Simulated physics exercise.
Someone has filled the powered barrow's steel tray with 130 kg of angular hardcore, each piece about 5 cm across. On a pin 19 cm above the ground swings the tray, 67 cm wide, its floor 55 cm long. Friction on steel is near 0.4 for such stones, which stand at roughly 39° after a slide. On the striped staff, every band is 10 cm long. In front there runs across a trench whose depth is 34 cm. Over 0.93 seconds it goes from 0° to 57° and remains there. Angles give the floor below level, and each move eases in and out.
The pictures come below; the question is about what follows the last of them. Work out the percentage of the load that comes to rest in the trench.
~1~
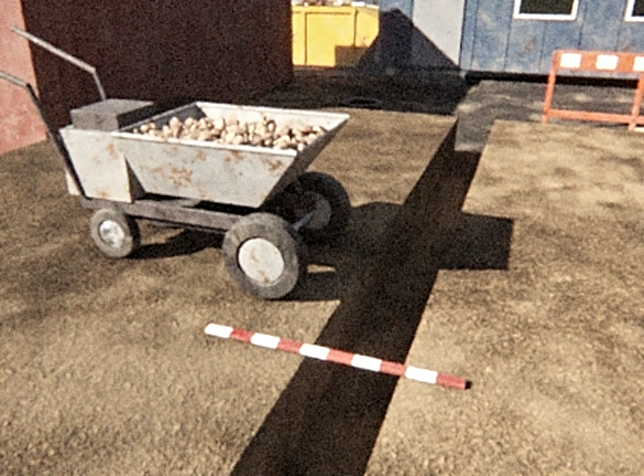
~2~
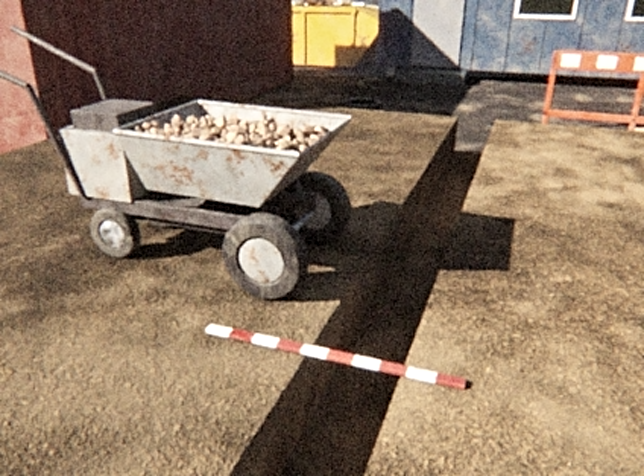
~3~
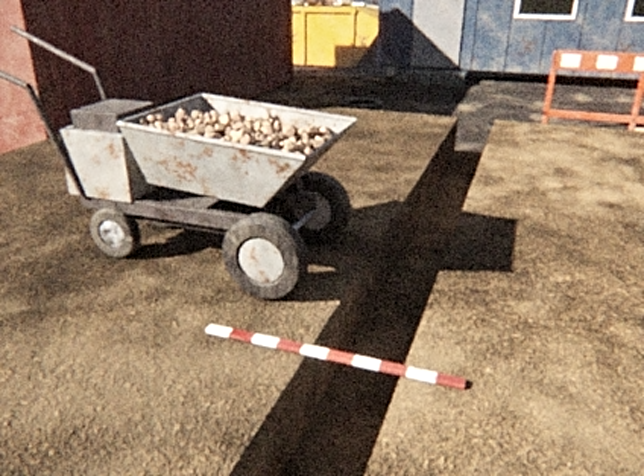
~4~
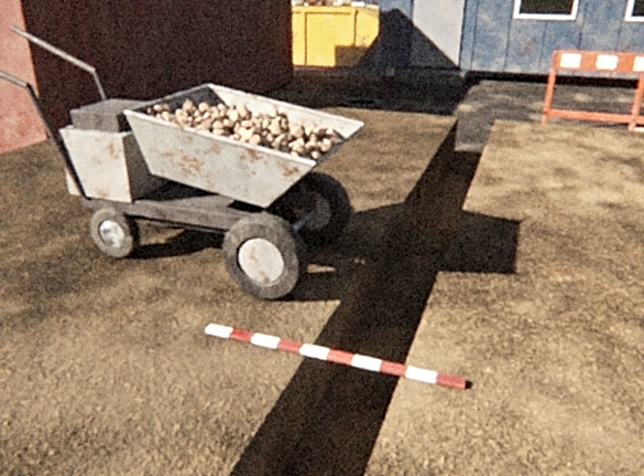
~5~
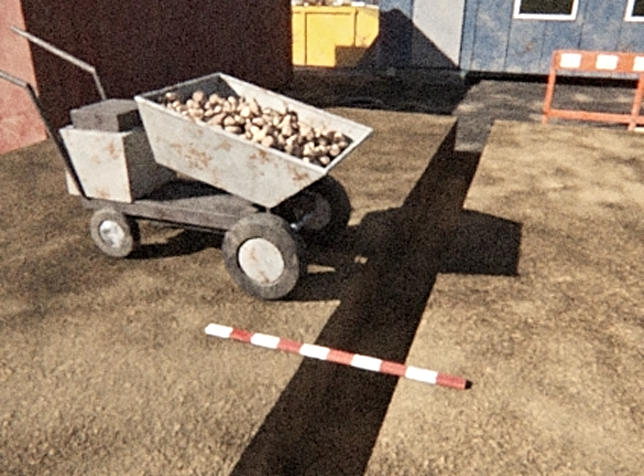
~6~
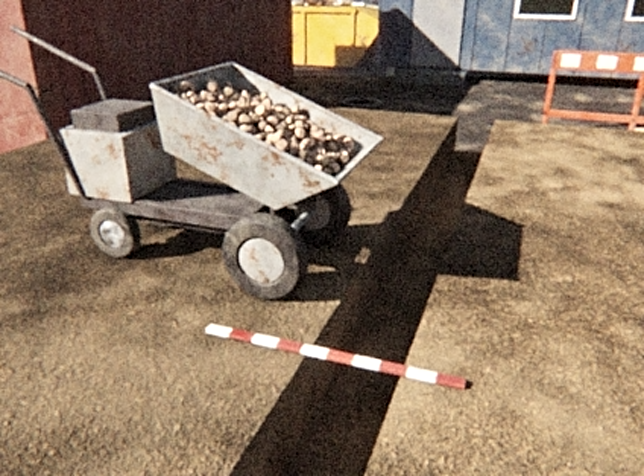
It works out at about 20 per cent of the load.
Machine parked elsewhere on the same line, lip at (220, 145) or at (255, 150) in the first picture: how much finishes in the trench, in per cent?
Result: Close to 20 then close to 30 per cent.
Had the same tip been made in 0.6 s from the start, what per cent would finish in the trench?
Probably about 20 in a hundred.
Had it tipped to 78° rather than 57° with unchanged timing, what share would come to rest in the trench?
About 60%.
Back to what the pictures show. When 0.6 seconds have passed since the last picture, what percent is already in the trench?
By that moment, roughly 5 per cent of the load.
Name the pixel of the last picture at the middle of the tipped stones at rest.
Middle at around (416, 346), I'd say.
Then, 0.3 s after the last picture the floor is at 48°, 100 % in the tray; the foremost stones are at (365, 207).
Then, 0.6 s after the last picture the floor is at 57°, 97 % in the tray, 3 % in the trench; the foremost stones are at (421, 278).
Then, 1.0 s after the last picture the floor is at 57°, 81 % in the tray, 11 % in the trench, 8 % past the trench; the foremost stones are at (503, 309).
Then, 2.9 s after the last picture the floor is at 57°, 69 % in the tray, 20 % in the trench, 11 % past the trench; the foremost stones are at (559, 300).
